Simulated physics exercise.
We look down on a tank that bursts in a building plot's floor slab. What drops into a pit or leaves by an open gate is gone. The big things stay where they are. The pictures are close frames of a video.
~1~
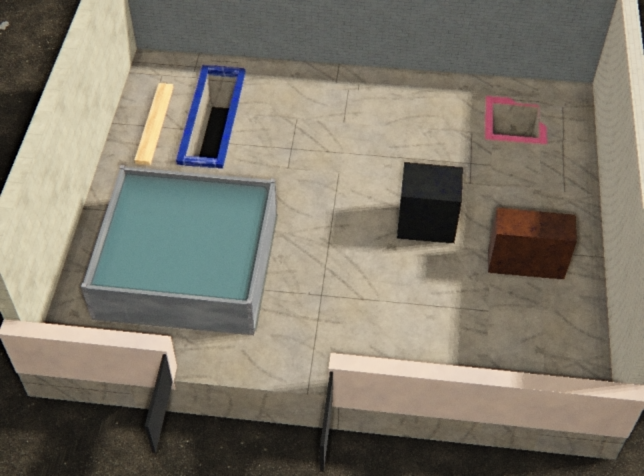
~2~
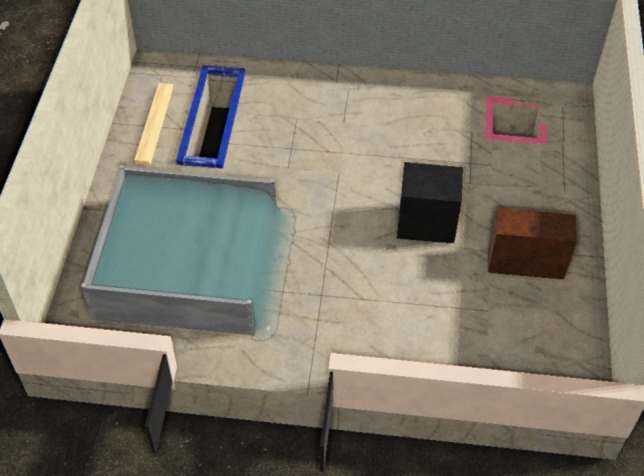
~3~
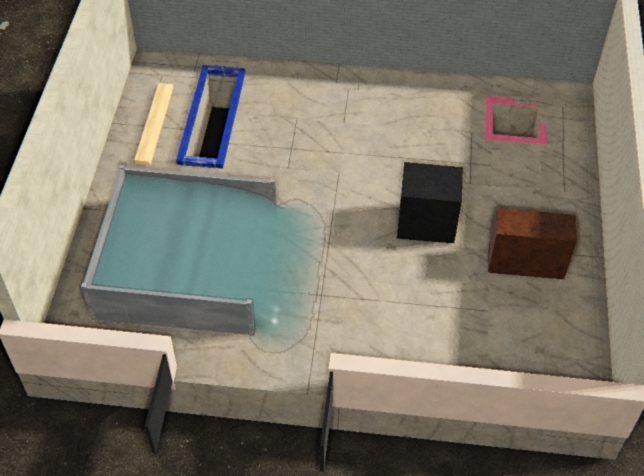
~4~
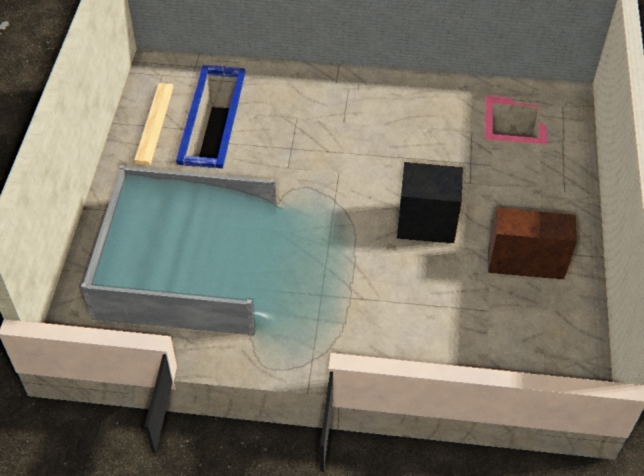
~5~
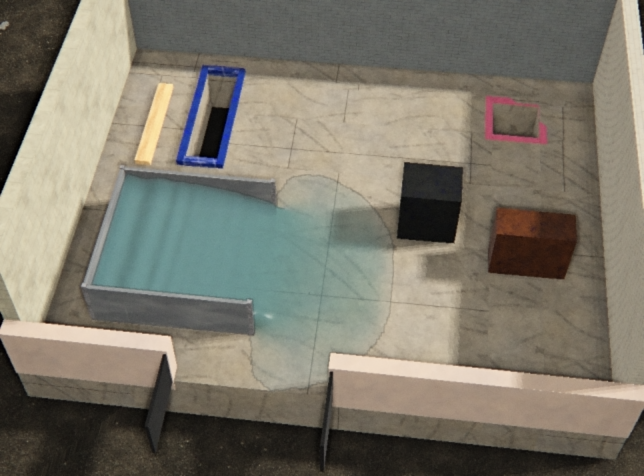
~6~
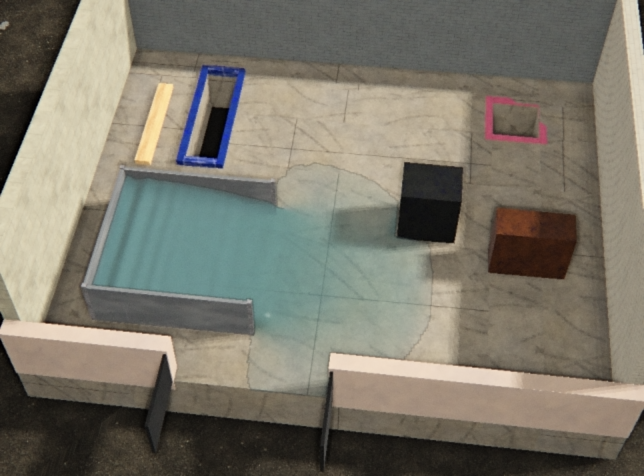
Teal water sits still in a gray open tank inside a walled plot, then pours out through the tank's right side and spreads across the pale floor in a widening sheet, reaching around the base of the black block.
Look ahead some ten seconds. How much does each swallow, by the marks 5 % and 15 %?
In the end: The gate takes between 5 and 15 %; the blue pit takes not even 5 %; the pink pit takes above 15 %.
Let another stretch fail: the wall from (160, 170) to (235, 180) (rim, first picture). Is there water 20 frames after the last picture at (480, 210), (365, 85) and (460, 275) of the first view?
In turn: Free of water, awash, not flooded.
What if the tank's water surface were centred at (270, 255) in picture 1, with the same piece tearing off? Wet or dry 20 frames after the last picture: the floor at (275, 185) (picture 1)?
Verdict: Clear.
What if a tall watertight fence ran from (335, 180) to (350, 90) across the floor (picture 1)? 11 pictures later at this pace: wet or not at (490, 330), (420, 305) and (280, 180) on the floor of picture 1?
In that order: Flooded, covered, no water.
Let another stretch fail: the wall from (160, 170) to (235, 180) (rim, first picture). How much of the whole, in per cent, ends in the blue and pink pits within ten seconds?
Per cent: Blue 25, pink 8.
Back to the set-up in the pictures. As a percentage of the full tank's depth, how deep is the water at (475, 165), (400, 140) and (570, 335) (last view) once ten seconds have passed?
Roughly 4, 6 and 8 per cent, in turn.
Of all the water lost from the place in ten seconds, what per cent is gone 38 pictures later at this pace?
I make it 45 per cent.
A moment on, water covers 35 % of the floor; the gate 1 %, the blue pit 0 %, the pink pit 0 %.
Next, water covers 45 % of the floor; the gate 2 %, the blue pit 0 %, the pink pit 0 %.
Then, water covers 60 % of the floor; the gate 2 %, the blue pit 0 %, the pink pit 2 %.
Later, water covers 70 % of the floor; the gate 4 %, the blue pit 0 %, the pink pit 9 %.
In the end, water covers 90 % of the floor; the gate 11 %, the blue pit 1 %, the pink pit 18 %.
